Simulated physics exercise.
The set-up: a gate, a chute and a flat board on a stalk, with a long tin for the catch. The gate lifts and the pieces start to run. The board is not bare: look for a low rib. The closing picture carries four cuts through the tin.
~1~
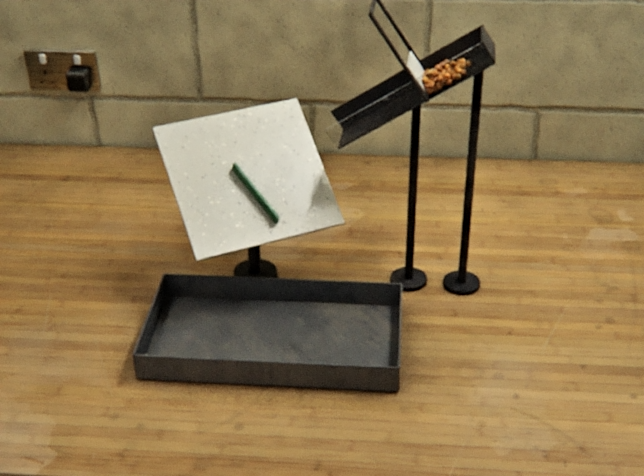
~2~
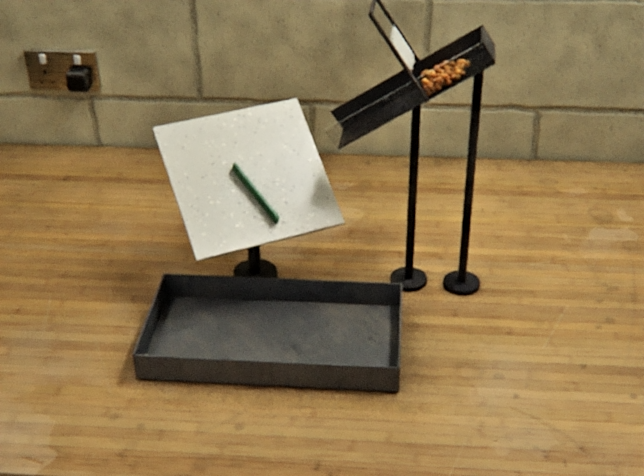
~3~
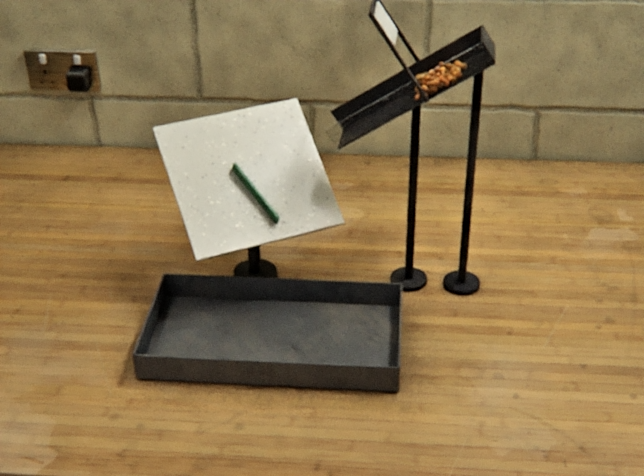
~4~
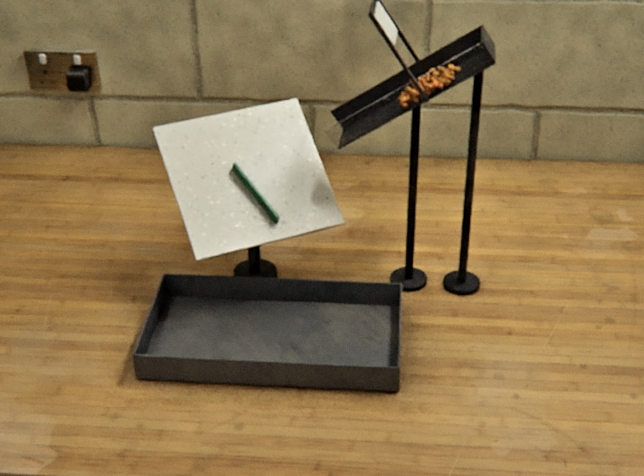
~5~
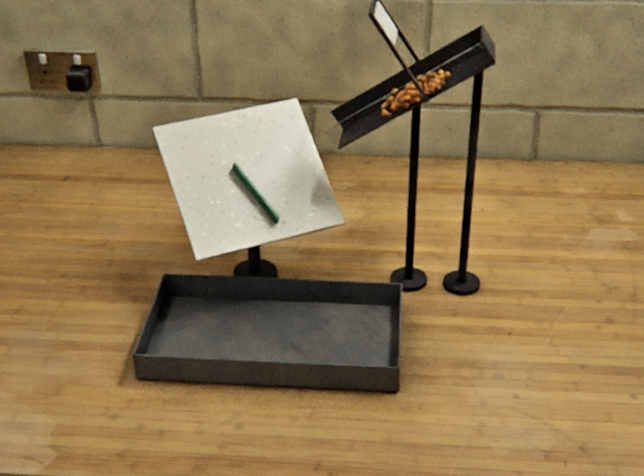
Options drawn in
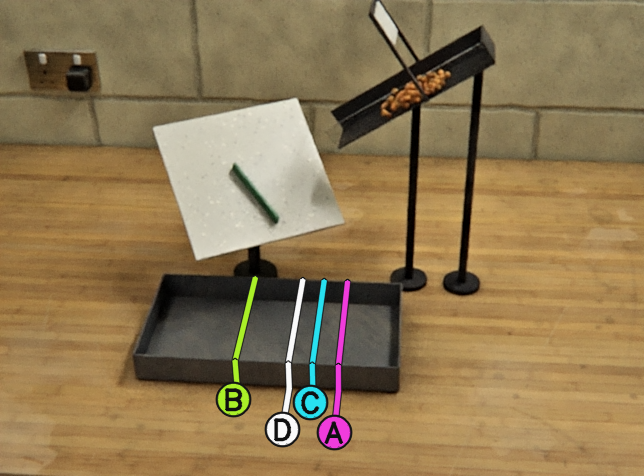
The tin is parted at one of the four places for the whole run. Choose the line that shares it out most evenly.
C beats the others.
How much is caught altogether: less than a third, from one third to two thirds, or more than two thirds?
More than two thirds.
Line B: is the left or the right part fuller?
More lands on the right.
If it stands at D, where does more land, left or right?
The right side.
On the marked copy, line A crosses the front rim at (338, 364); line B crosses the front rim at (235, 360); line C crosses the front rim at (312, 363); line D crosses the front rim at (288, 362).
With A, of what is caught, all but a few on the left of the divider, a small share on the right.
With B, of what is caught, none at all on the left of the divider, the whole lot on the right.
With C, of what is caught, close to two thirds on the left of the divider, close to a third on the right.
With D, of what is caught, a small share on the left of the divider, the bulk on the right.
